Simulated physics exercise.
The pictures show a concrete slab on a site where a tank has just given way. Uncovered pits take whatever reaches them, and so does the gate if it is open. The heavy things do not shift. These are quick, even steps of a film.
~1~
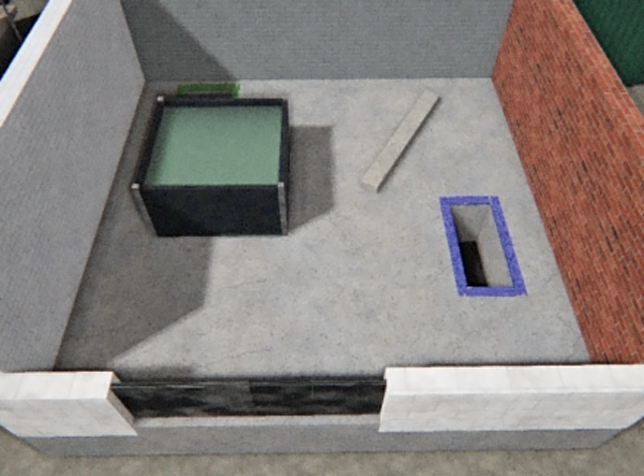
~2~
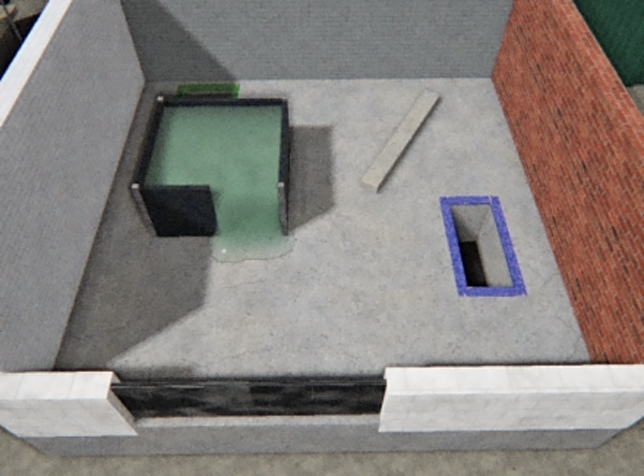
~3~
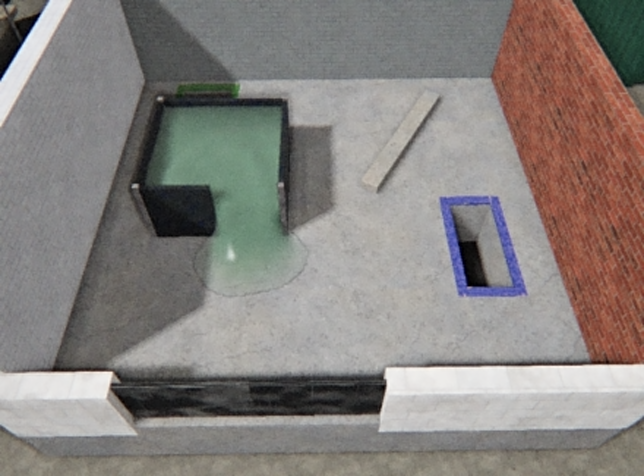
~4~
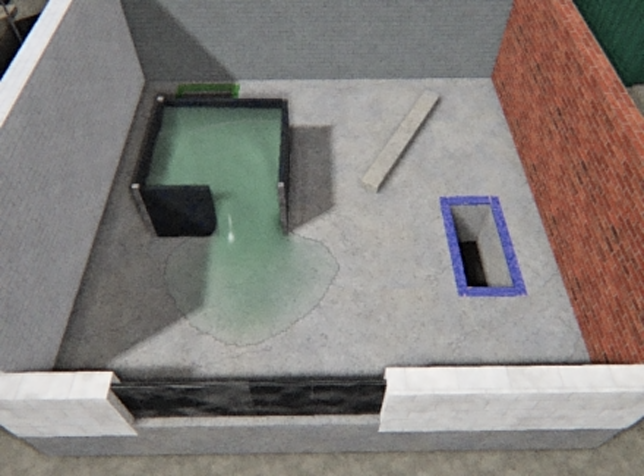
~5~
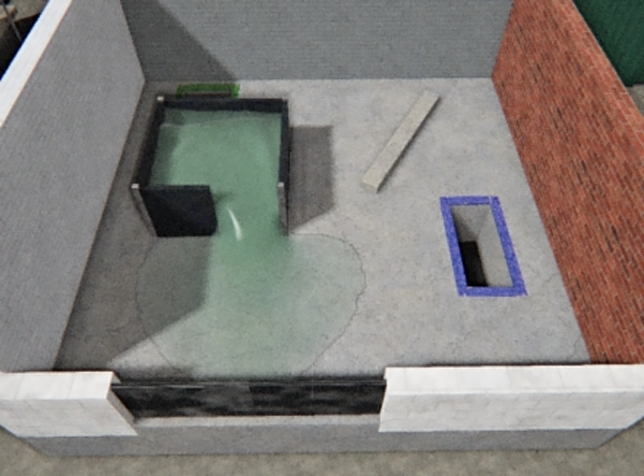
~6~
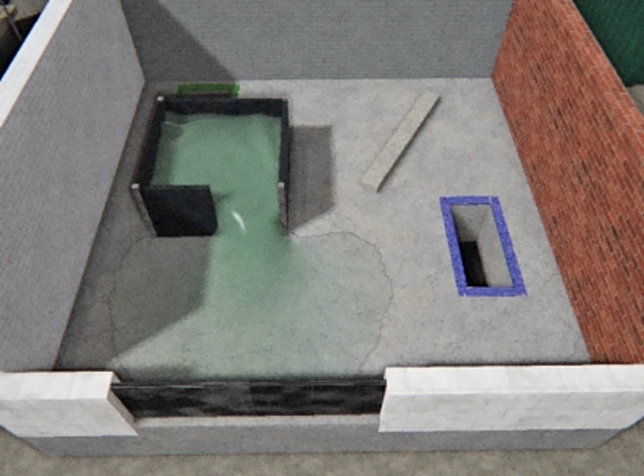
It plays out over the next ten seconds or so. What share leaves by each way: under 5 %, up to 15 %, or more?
The gate takes less than 5 %; the green pit takes from 5 to 15 %; the blue pit takes more than 15 %.
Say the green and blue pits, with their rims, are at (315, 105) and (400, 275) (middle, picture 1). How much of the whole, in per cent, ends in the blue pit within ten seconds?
Roughly, in per cent: Blue 14.
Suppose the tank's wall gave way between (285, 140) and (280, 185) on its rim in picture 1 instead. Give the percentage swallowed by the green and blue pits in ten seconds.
Roughly, in per cent: Green 2, blue 55.
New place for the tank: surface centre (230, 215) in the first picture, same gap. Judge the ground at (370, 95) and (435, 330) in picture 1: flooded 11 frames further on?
As listed: Free of water, flooded.
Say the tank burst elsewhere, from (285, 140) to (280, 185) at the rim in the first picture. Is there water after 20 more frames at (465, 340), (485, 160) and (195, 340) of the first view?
As listed: Wet, awash, free of water.
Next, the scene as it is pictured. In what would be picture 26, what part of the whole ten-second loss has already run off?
About 5 per cent.
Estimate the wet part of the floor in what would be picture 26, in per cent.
About 55 per cent.
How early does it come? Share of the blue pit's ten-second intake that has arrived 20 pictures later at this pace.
Roughly 10 per cent.
A moment on, water covers 30 % of the floor; the gate 0 %, the green pit 0 %, the blue pit 0 %.
Next, water covers 35 % of the floor; the gate 0 %, the green pit 0 %, the blue pit 0 %.
Then, water covers 55 % of the floor; the gate 0 %, the green pit 0 %, the blue pit 3 %.
Later, water covers 70 % of the floor; the gate 0 %, the green pit 4 %, the blue pit 15 %.
In the end, water covers 90 % of the floor; the gate 0 %, the green pit 12 %, the blue pit 28 %.
